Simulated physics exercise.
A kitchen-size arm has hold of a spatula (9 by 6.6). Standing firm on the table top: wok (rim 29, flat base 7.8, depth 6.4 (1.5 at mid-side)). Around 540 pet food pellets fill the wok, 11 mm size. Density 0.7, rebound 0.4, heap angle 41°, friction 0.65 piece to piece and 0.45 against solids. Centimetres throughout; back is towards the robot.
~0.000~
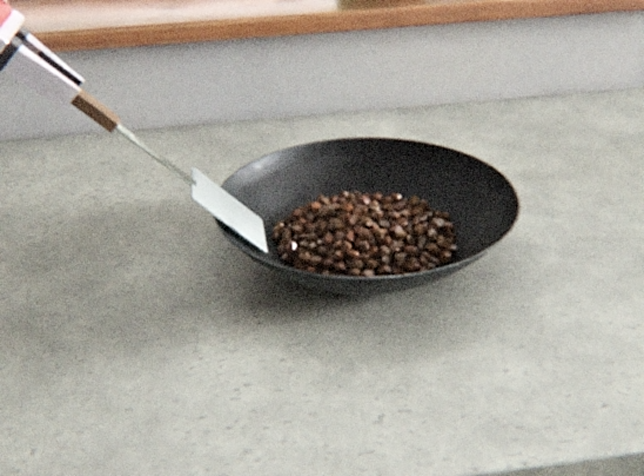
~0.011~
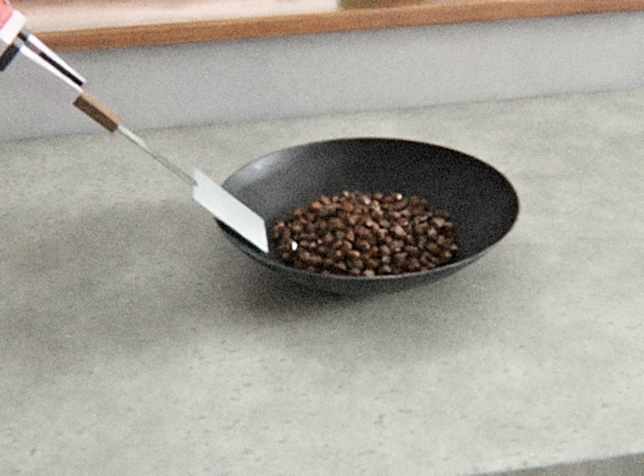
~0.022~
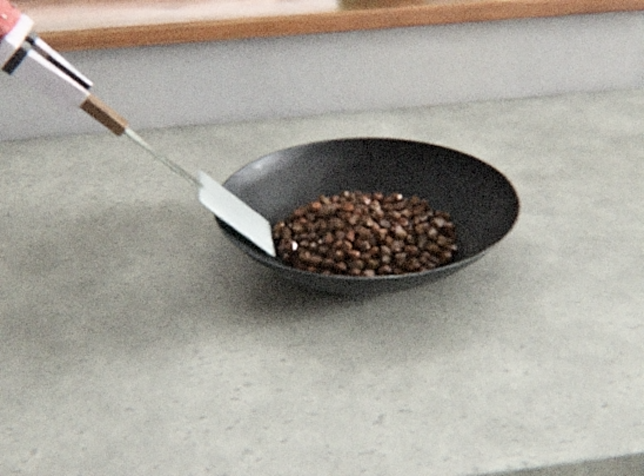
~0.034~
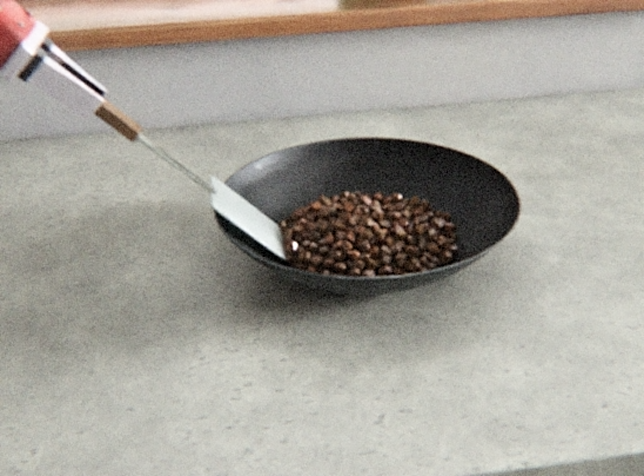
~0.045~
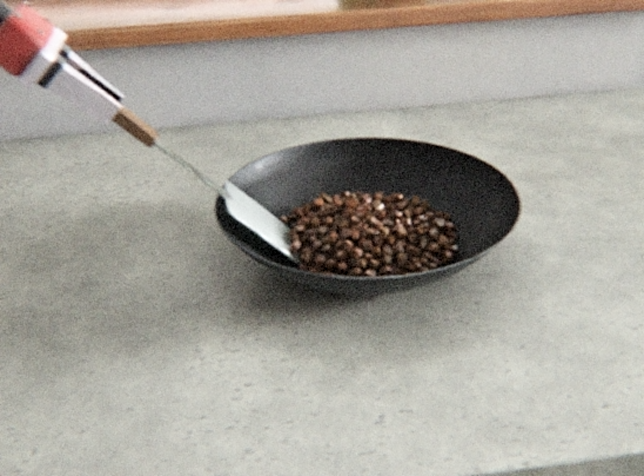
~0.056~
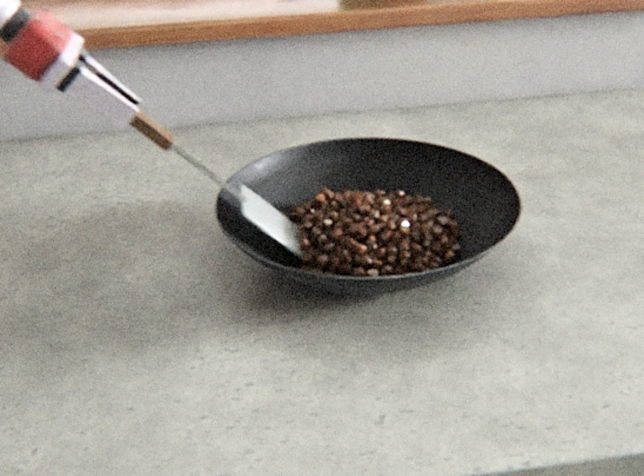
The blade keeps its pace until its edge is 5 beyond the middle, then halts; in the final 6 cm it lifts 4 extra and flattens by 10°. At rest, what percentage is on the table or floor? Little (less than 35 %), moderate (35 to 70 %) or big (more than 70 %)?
Answer: Little; less than 35 % of the pet food pellets finish on the table or floor.
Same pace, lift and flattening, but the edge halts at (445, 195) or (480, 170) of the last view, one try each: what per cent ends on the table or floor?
About 25 and 40 per cent.
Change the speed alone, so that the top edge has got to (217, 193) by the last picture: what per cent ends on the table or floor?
Some 0 per cent.
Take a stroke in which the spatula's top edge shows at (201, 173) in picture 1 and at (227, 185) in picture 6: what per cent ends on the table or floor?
About 0 per cent.
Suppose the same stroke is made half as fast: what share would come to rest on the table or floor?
In that case some 0 per cent.
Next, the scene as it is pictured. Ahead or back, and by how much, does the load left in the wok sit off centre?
Roughly 5.0 cm ahead.
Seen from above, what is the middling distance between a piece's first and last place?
About 5 cm.
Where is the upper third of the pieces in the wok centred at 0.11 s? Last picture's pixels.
Around (398, 212).
After 0.08 s, sloping 46°, highest piece 7 above the table; 539 in the wok.
After 0.11 s, sloping 43°, highest piece 8 above the table; 538 in the wok, 1 on the blade or in flight.
After 0.32 s, sloping 36°, highest piece 8 above the table; 496 in the wok, 12 on the table or floor, 31 on the blade or in flight.
After 1.37 s, sloping 36°, highest piece 7 above the table; 496 in the wok, 43 on the table or floor.
In the end, 496 in the wok, 43 on the table or floor. That is 8 % on the table or floor.
